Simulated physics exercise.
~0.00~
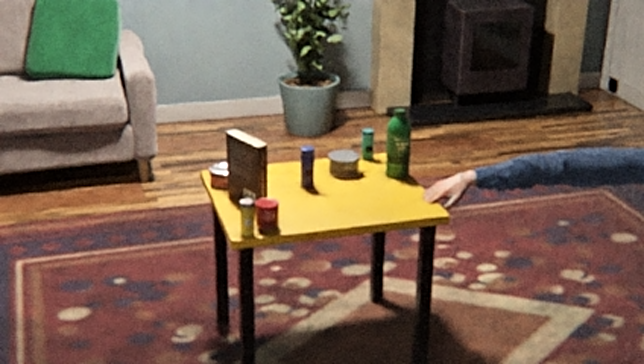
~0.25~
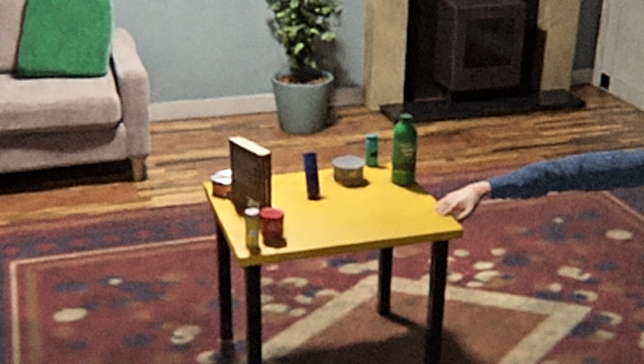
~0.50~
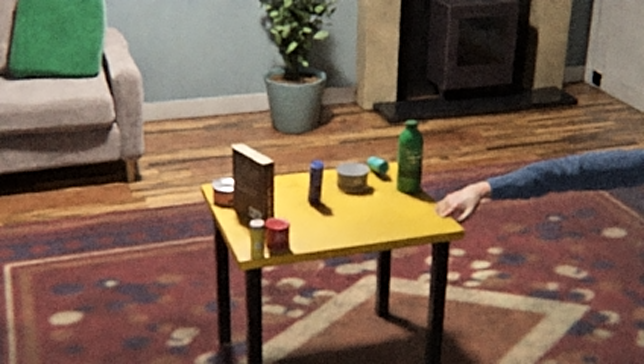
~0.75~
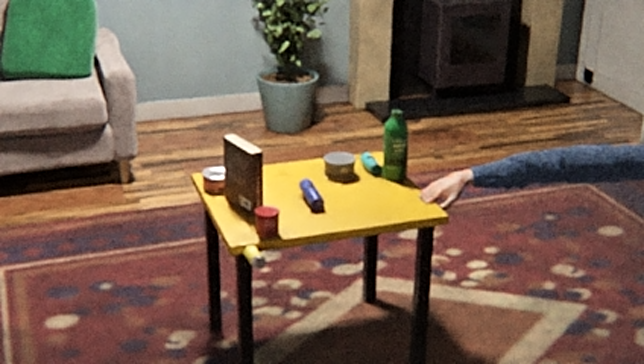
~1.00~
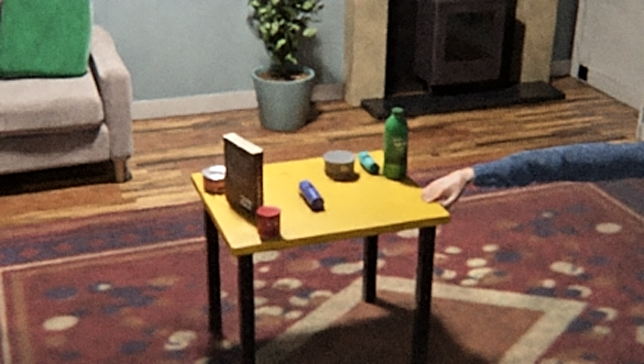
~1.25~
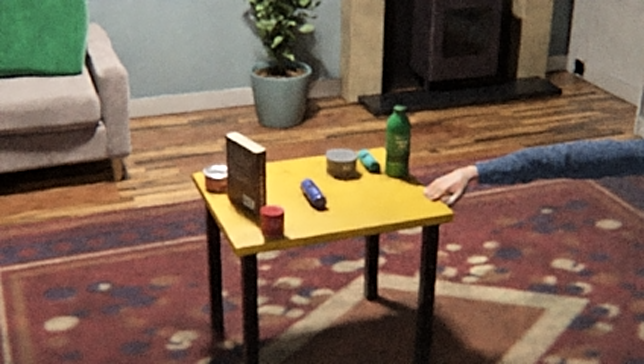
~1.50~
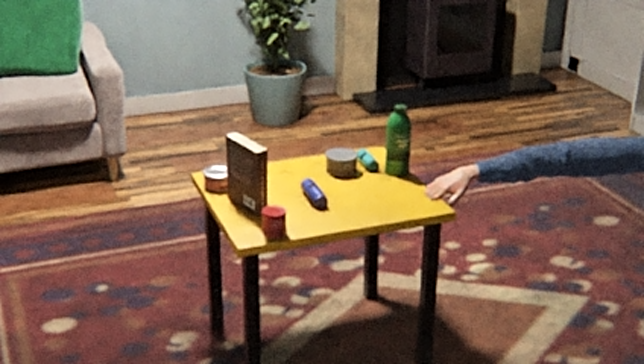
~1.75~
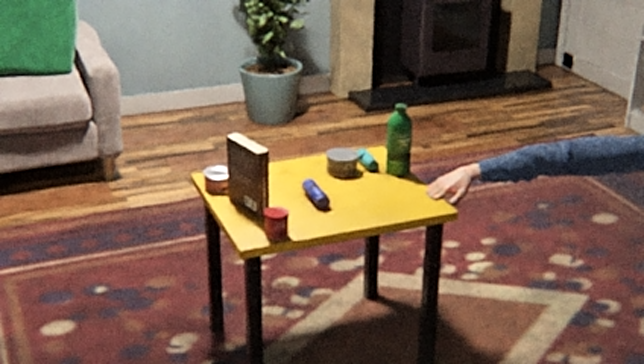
A hand jerks a yellow table, toppling two shakers while another falls off the edge.
